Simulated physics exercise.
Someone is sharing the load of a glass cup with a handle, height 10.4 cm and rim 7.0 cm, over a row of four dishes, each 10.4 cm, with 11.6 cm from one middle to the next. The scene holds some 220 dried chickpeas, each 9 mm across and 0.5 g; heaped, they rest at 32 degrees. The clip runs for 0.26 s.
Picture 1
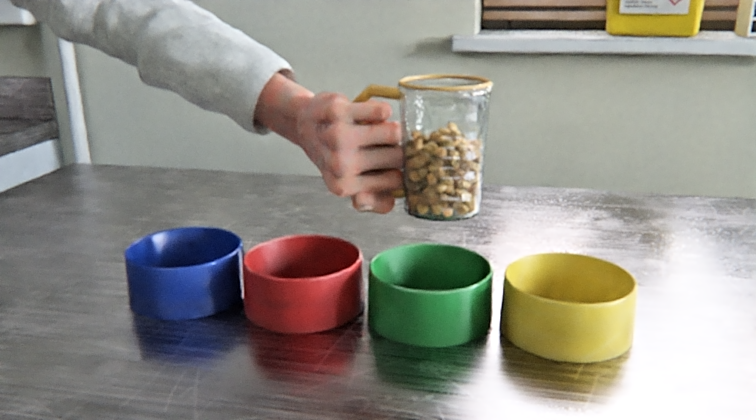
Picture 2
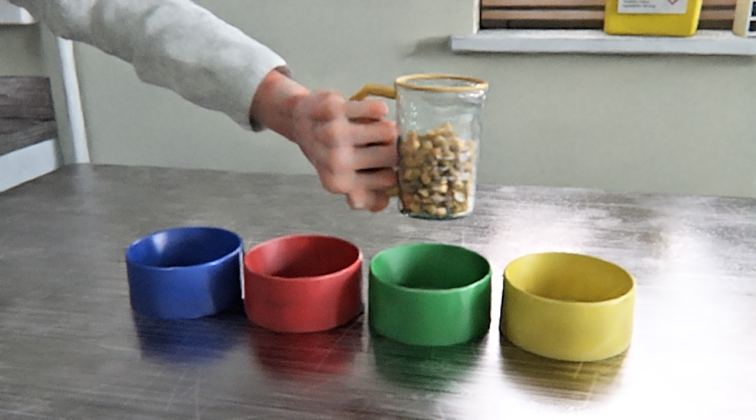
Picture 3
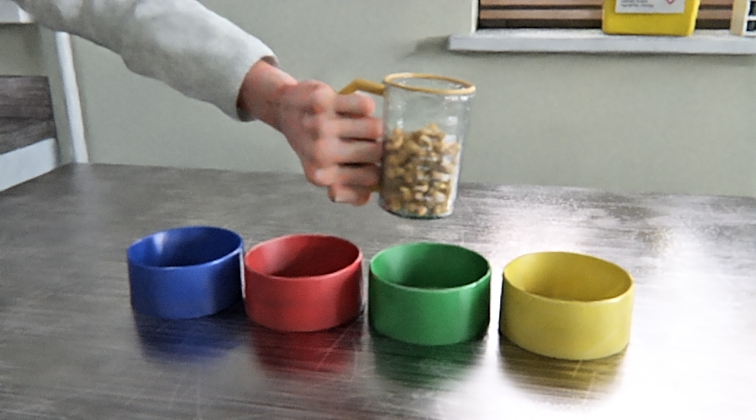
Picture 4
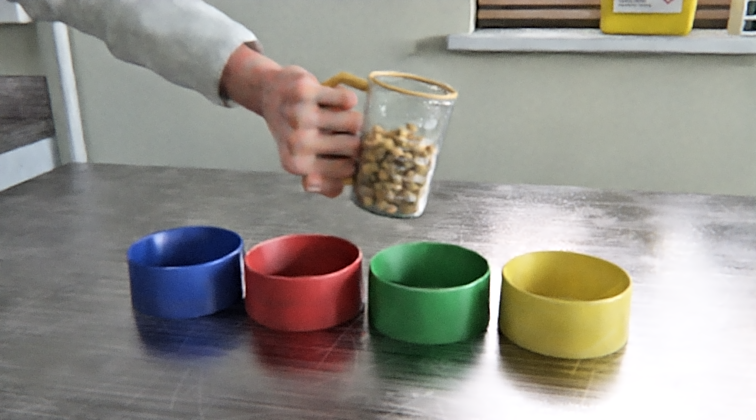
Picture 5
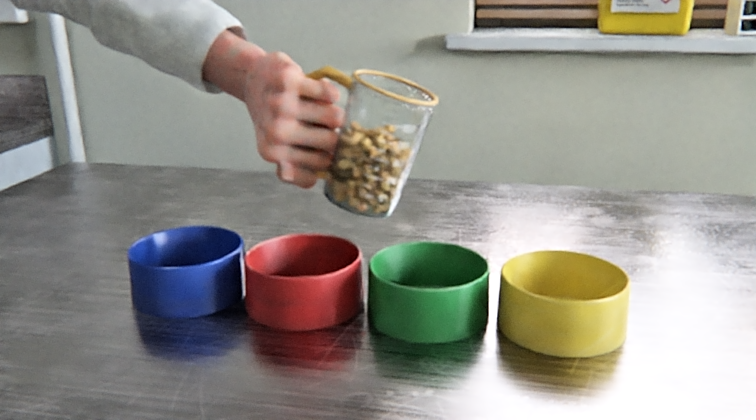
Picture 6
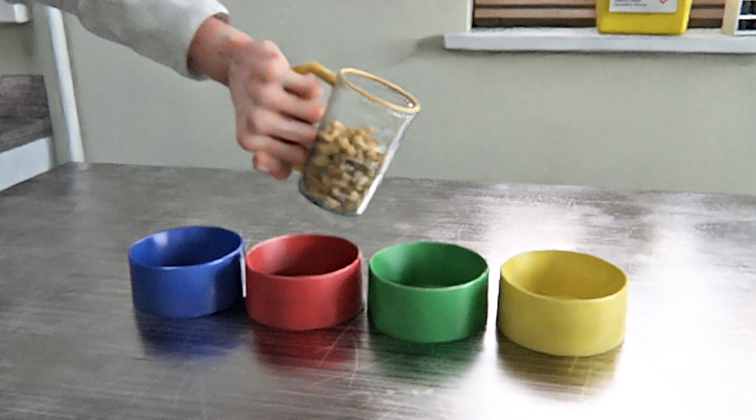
A hand held a glass cup of chickpeas by its handle above a row of blue, red, green and yellow dishes, then moved it left while gradually tilting it to the right.
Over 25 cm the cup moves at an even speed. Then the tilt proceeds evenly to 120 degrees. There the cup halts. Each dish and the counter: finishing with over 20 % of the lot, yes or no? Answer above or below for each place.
Red dish: Above, blue dish: Above, green dish: Below, yellow dish: Below, counter: Above.
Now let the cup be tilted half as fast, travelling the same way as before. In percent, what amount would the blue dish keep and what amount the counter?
Shares - blue: 40, counter: 30.
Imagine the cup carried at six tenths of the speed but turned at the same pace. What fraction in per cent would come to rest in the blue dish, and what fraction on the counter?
Blue 40, counter 30.
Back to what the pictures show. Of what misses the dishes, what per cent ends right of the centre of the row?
About 0 %.
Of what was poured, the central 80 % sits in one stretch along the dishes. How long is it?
Close to 13 centimetres along the dishes.
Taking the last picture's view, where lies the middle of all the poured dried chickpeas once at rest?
After settling, the middle sits near (248, 288).
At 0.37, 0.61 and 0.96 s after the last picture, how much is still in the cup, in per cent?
About 100, 100, 40 per cent.
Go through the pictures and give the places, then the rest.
The first frame shows cup at (443, 147), tilt 0 degrees, lip at (489, 84), moved 0.0 cm; middle of the pieces at (447, 168); yellow dish at (569, 277); green dish at (431, 266); red dish at (303, 256); blue dish at (185, 247).
The second frame shows cup at (438, 147), tilt 1 degrees, lip at (485, 85), moved 0.4 cm; middle of the pieces at (441, 168).
The third frame shows cup at (422, 147), tilt 6 degrees, lip at (473, 89), moved 1.7 cm; middle of the pieces at (424, 167).
The fourth frame shows cup at (400, 146), tilt 12 degrees, lip at (455, 95), moved 3.6 cm; middle of the pieces at (399, 166).
The fifth frame shows cup at (377, 145), tilt 19 degrees, lip at (436, 102), moved 5.5 cm; middle of the pieces at (374, 165).
The sixth frame shows cup at (354, 145), tilt 25 degrees, lip at (417, 109), moved 7.4 cm; middle of the pieces at (350, 164); yellow dish at (563, 274); green dish at (428, 264); red dish at (303, 255); blue dish at (187, 246).
Then, 0.37 s after the last picture, tilt 72 degrees; cup holds 100 %.
Then, 0.61 s after the last picture, tilt 102 degrees; cup holds 100 %.
Then, 0.96 s after the last picture, tilt 120 degrees; cup holds 40 %, red 15 %, blue 20 %.
In the end, red 35 %, blue 35 %, green 0 %, yellow 0 %, counter 30 %.
